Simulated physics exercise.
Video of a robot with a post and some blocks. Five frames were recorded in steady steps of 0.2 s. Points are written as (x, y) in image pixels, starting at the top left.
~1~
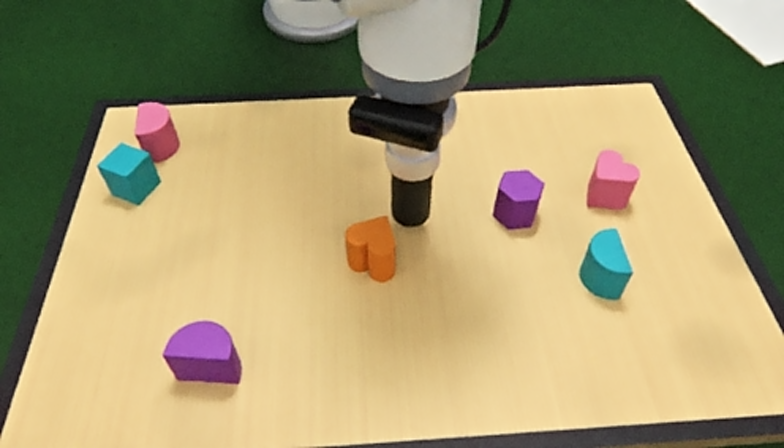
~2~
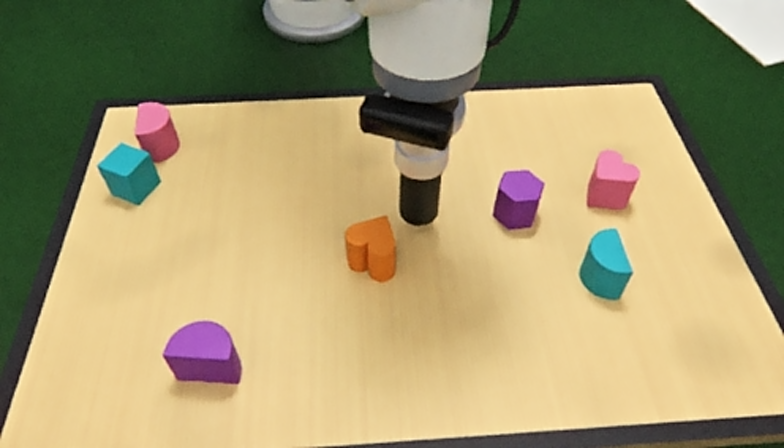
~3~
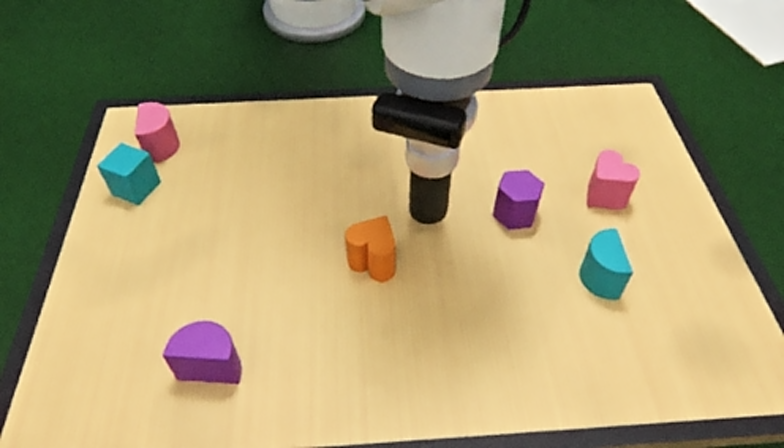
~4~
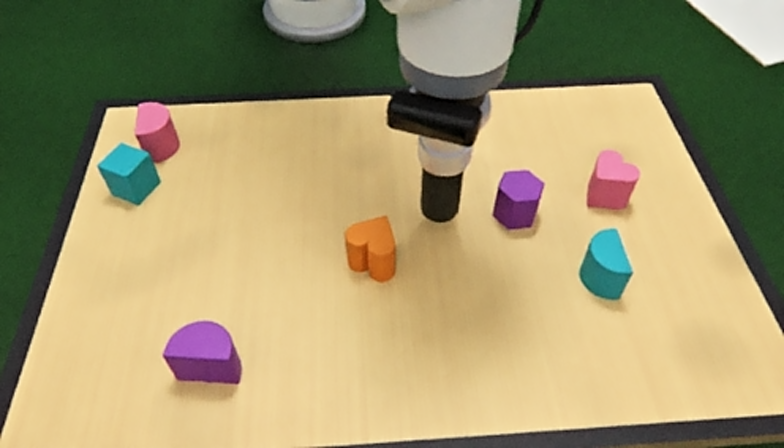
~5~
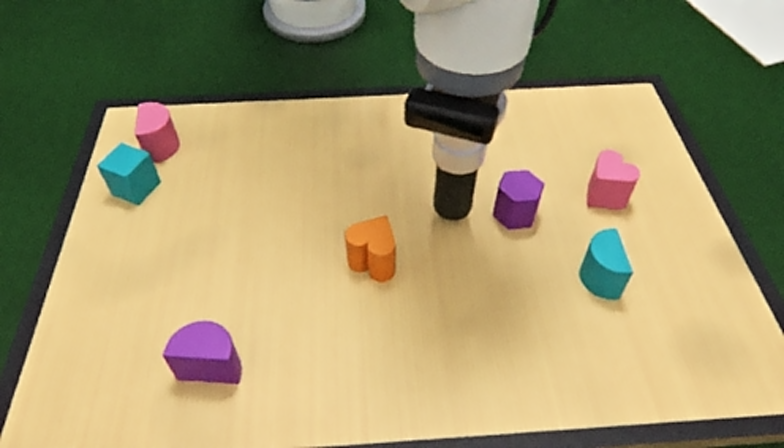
We see a robot arm with a dark post above a wooden board scattered with colourful blocks, the post beginning near an orange heart and moving slowly right toward a purple hexagon, while all the blocks stay still.
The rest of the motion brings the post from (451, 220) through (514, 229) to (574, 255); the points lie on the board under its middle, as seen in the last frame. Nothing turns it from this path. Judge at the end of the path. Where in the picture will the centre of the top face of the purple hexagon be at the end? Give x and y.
In the picture, that point is around (566, 184).
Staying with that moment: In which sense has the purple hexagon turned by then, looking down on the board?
Looking down: Anticlockwise.
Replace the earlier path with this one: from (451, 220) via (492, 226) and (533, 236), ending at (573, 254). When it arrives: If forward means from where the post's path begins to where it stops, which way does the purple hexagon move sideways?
Moves left.
On the path given first. One third of the way, post at (495, 212); purple hexagon at (538, 183).
Two thirds of the way, post at (538, 224); purple hexagon at (564, 183), turned 65° anticlockwise.
At the end, post at (578, 243); purple hexagon at (566, 184), turned 75° anticlockwise; turquoise half-round block at (618, 255); pink heart unmoved.
